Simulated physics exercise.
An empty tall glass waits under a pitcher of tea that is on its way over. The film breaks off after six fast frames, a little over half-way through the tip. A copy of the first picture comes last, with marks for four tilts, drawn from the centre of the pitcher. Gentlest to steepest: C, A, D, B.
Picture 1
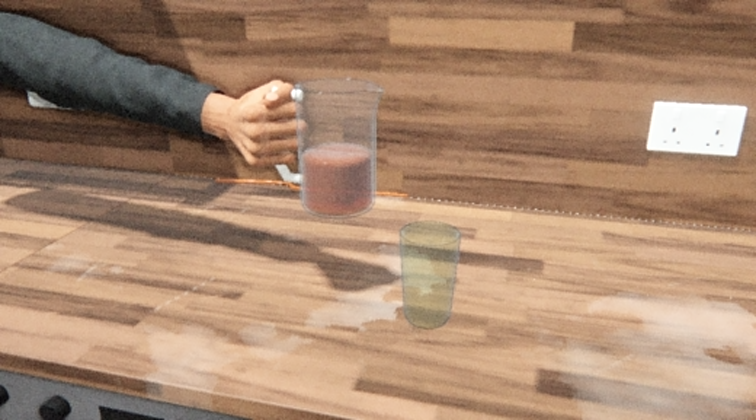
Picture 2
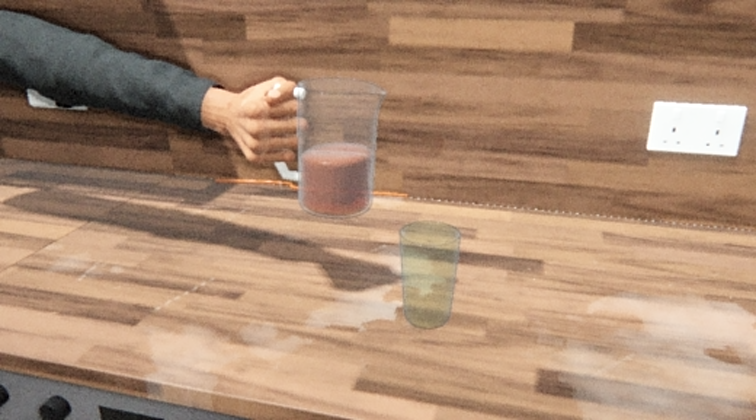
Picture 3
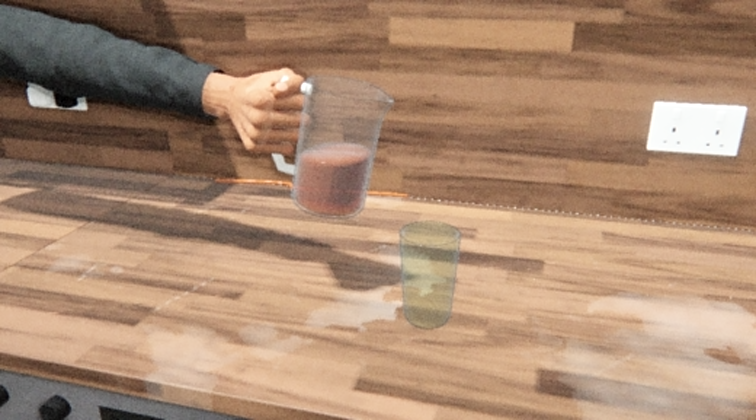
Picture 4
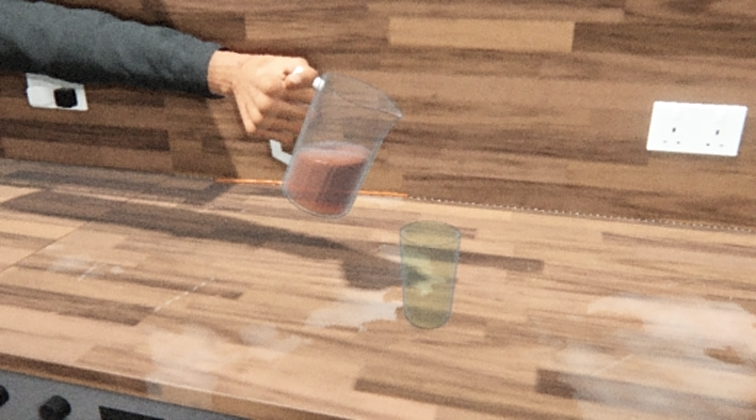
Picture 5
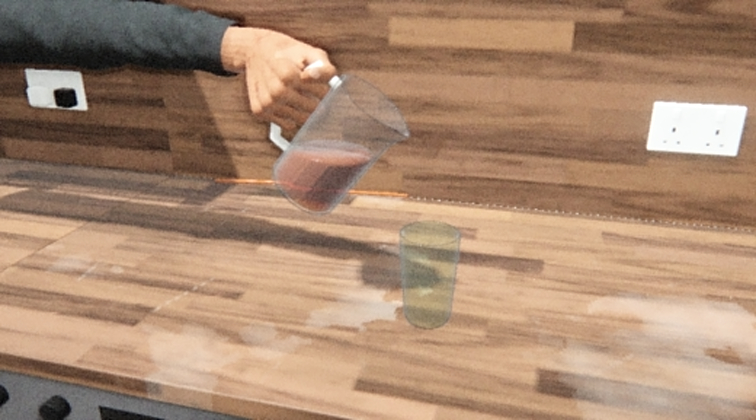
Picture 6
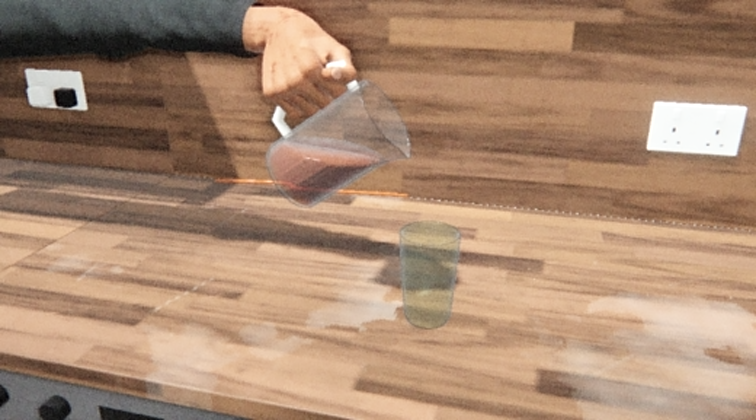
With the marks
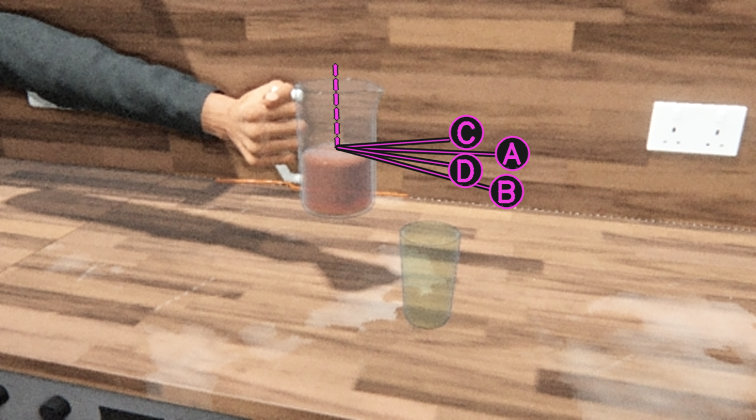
A hand held a clear pitcher of reddish-brown tea above a wooden counter, upright at first, then tilted it steadily to the right near a tall glass, with nothing leaving the lip.
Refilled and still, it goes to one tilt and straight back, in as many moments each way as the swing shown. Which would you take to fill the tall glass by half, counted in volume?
The best mark is C.
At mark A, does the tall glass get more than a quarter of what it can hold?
Yes.
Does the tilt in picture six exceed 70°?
No.
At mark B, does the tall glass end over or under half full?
Over half.
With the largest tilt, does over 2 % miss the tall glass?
Yes.
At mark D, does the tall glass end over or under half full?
Over half.
On the marked copy, A at (495, 154); B at (490, 188); C at (449, 139); D at (449, 164).
For mark A, the tall glass ends with about 69 % of what it can hold; 3 % of the tea is spilt.
For mark B, the tall glass ends with about 93 % of what it can hold; 10 % of the tea is spilt.
For mark C, the tall glass ends with about 52 % of what it can hold.
For mark D, the tall glass ends with about 84 % of what it can hold; 5 % of the tea is spilt.
